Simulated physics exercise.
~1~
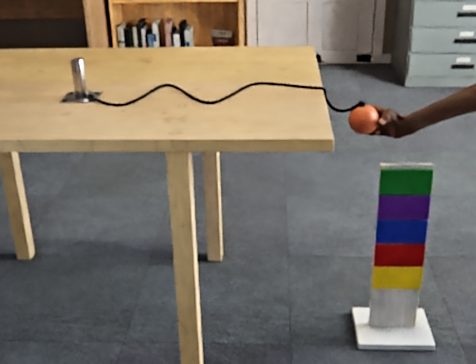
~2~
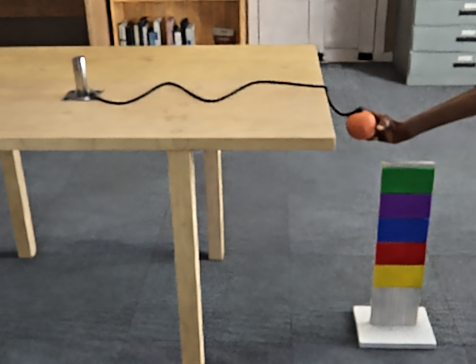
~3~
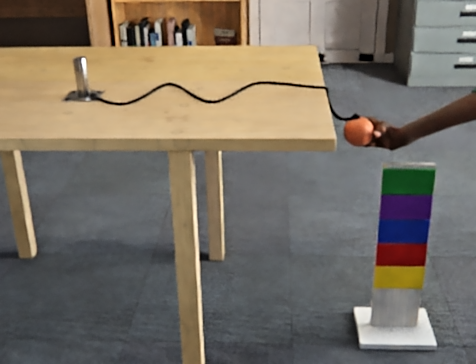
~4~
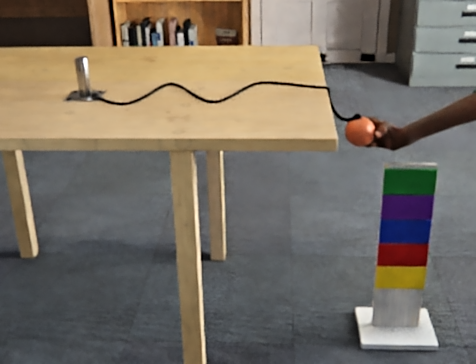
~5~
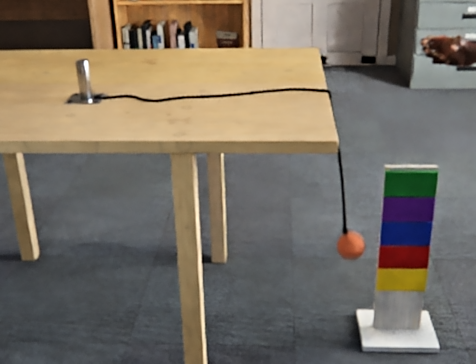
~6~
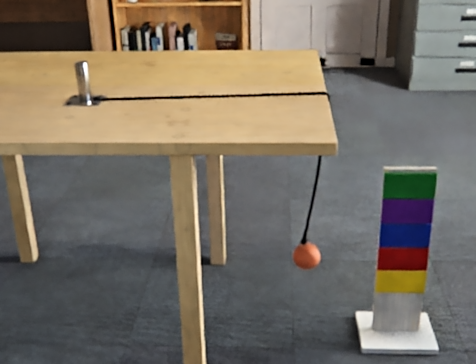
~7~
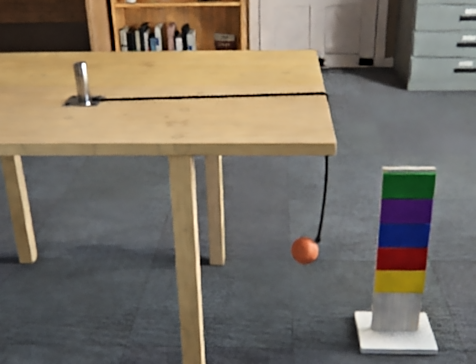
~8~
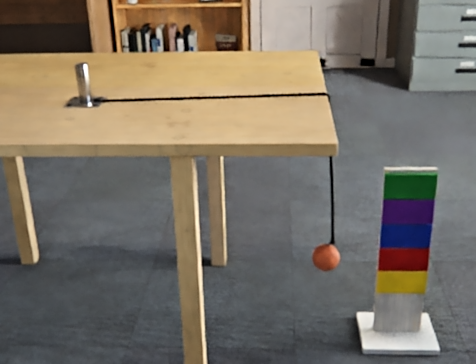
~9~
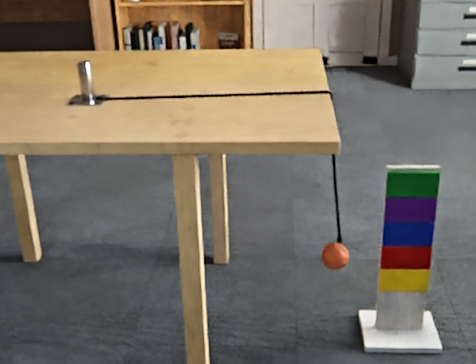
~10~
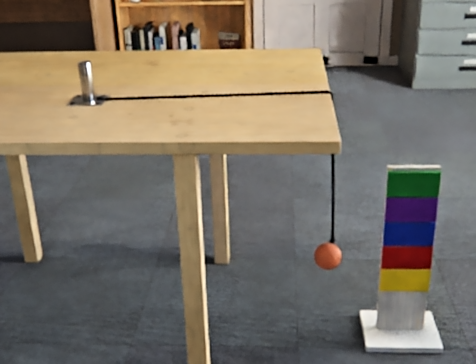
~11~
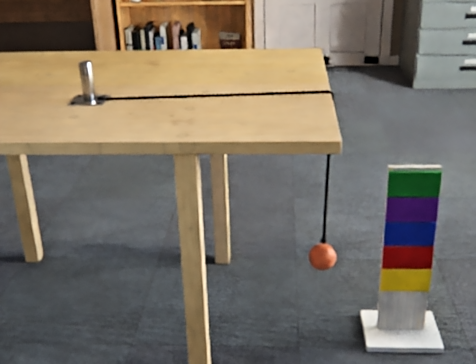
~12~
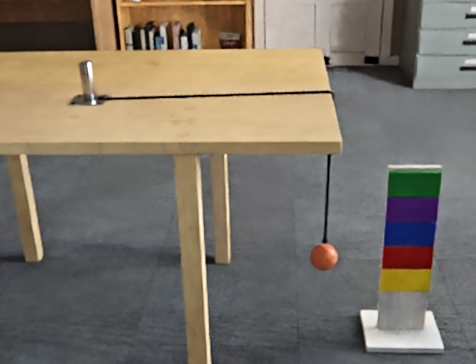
Orange ball on a black cord dropping from a hand beside a table, swinging briefly, then hanging level with the red band.
